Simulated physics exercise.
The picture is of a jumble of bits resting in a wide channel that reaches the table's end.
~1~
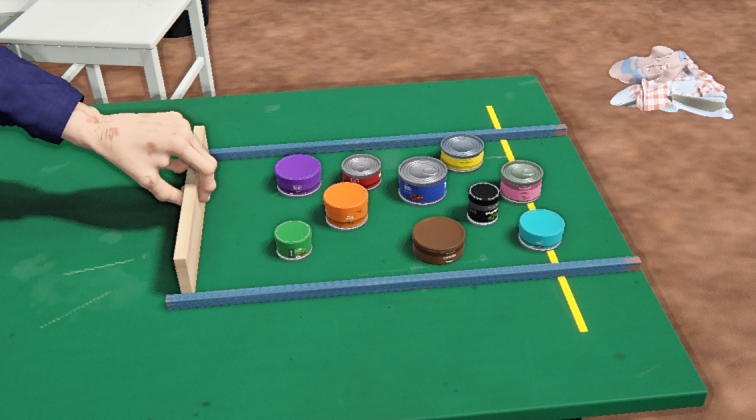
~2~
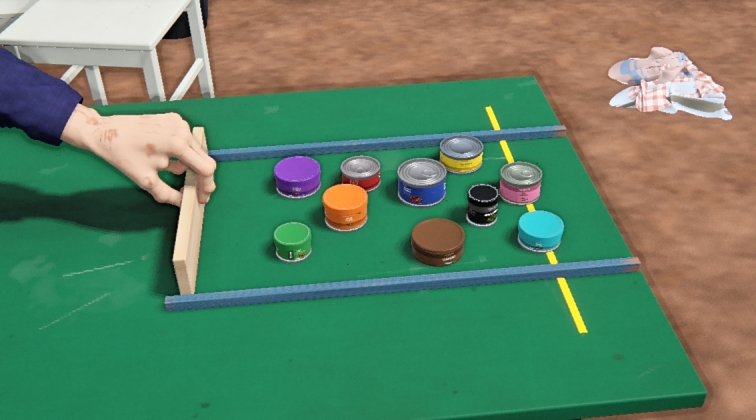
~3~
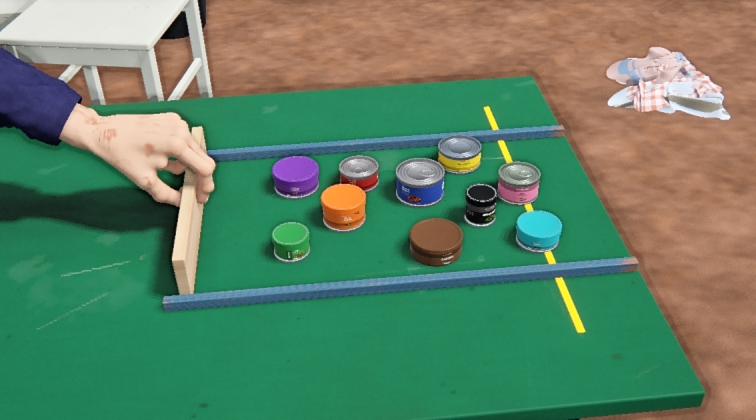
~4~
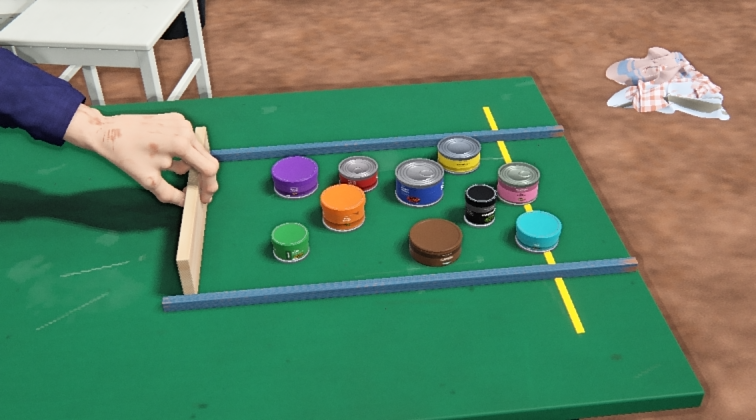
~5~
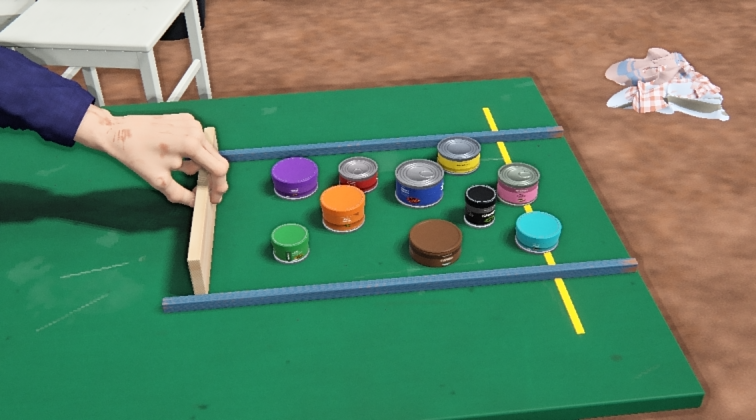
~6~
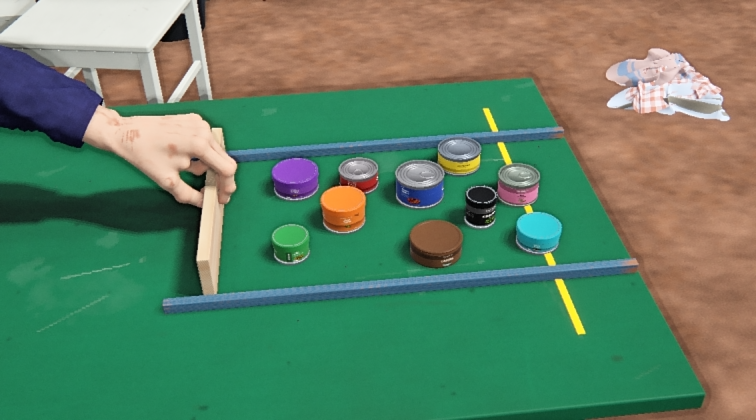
On a green tabletop above brown ground, seen from above at an angle by a still camera, two blue rails form a wide channel. Purple, orange and green containers sit nearest a wooden board at left, with red, blue, yellow, brown, black, pink and turquoise ones farther right, near yellow tape. A hand holds the board still, then slides it slightly rightward, while the containers stay put.
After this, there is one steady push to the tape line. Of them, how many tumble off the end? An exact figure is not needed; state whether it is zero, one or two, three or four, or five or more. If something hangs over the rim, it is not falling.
The number falling off is one or two.
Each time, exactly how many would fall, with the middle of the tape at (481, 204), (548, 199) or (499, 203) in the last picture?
First 0, then 4, then 1.
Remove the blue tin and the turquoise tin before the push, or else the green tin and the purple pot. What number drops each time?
First 0, then 0.
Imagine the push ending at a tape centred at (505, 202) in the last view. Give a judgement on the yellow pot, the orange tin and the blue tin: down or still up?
The yellow pot is no longer there; as for the orange tin, it is still there; and the blue tin is still there.
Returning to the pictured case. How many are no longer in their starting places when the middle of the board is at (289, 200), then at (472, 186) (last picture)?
Moved so far: 2, then 10.
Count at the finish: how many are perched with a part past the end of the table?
The total here is 3.
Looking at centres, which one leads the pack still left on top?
I reckon it's the turquoise tin.
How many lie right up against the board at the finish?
All in all, 4.
Soon after, none off yet; turquoise tin at rest near (538, 233); pink tin at rest near (518, 185); black tin at rest near (481, 207).
Then, none off yet; turquoise tin at rest near (538, 233); pink tin at rest near (518, 185); black tin moved a little near (496, 208).
At rest, the number that fall off is one or two; fallen, yellow pot.
